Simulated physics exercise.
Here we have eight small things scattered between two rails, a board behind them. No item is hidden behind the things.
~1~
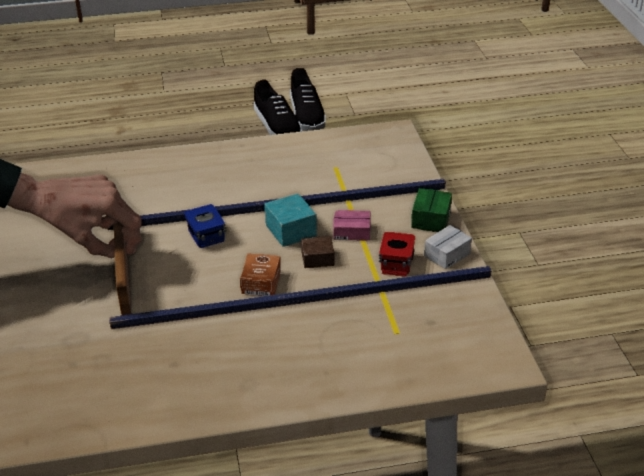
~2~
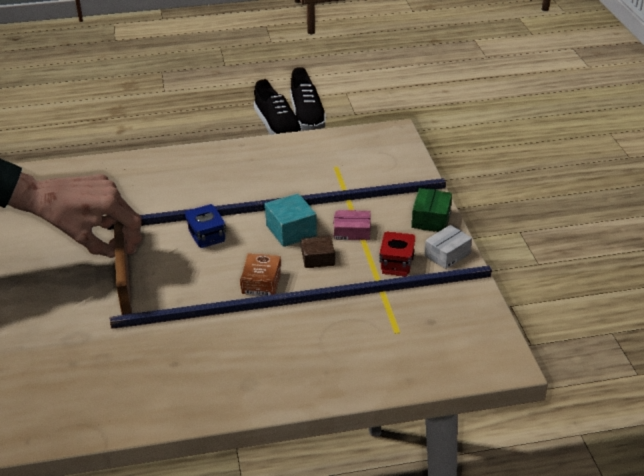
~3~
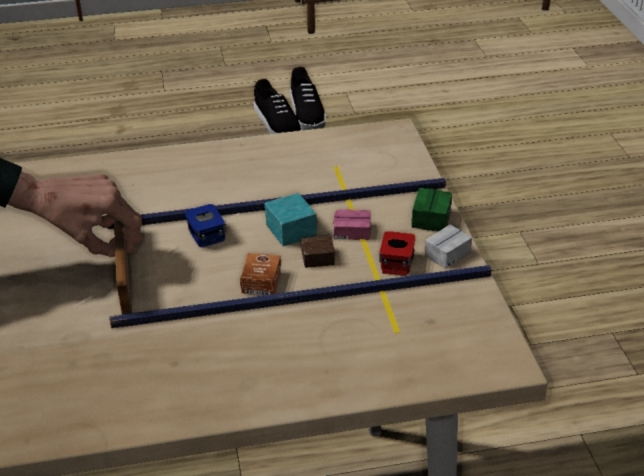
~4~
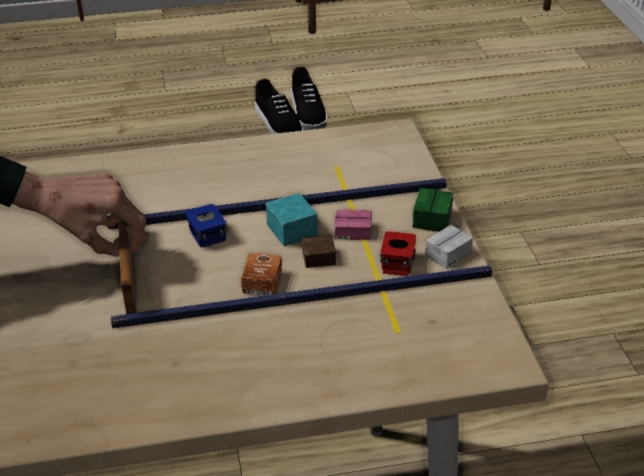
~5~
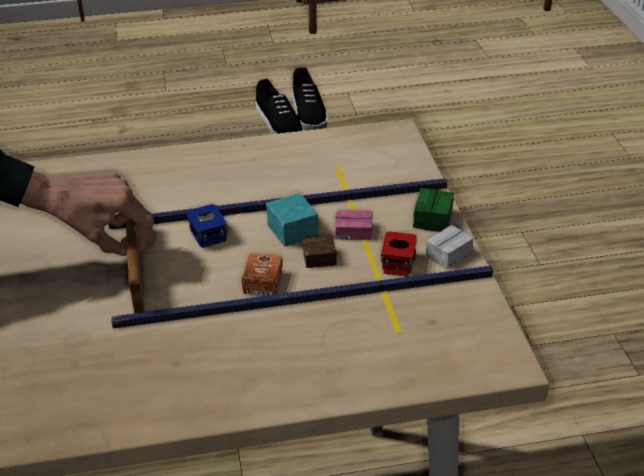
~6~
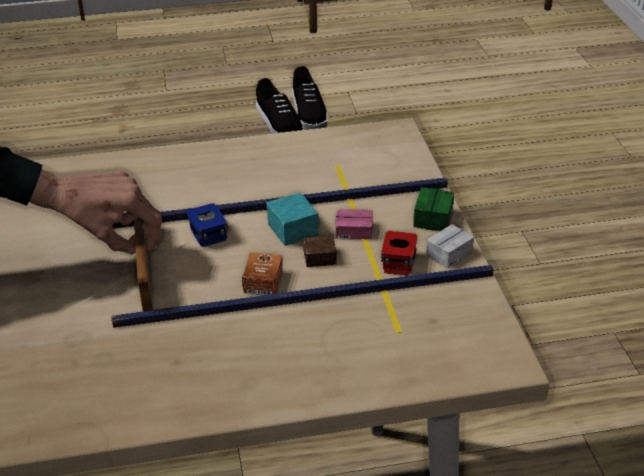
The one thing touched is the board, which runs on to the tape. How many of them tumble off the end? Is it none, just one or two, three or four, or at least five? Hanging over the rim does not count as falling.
I expect that one or two will fail to stay on the table.
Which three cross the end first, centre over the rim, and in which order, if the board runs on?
You'd get the green box first, then the white box, and the pink box after that.
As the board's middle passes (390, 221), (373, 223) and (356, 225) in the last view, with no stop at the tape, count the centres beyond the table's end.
Past-the-end tally - position 1: 3, position 2: 1, position 3: 1.
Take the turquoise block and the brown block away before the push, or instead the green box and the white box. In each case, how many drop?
Try 1: 0; try 2: 0.
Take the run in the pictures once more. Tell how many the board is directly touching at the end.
The count is 2.
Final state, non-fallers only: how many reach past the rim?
The answer comes to 1.
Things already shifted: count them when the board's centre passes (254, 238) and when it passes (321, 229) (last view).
Tally: First 3; then 6.
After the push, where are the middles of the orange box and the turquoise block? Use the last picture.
They end up close to (390, 255) and (405, 206).
Early on, none off yet; green box at rest near (434, 209); white box at rest near (450, 246); red case at rest near (399, 253).
Finally, the number that fall off is one or two; lost, green box.
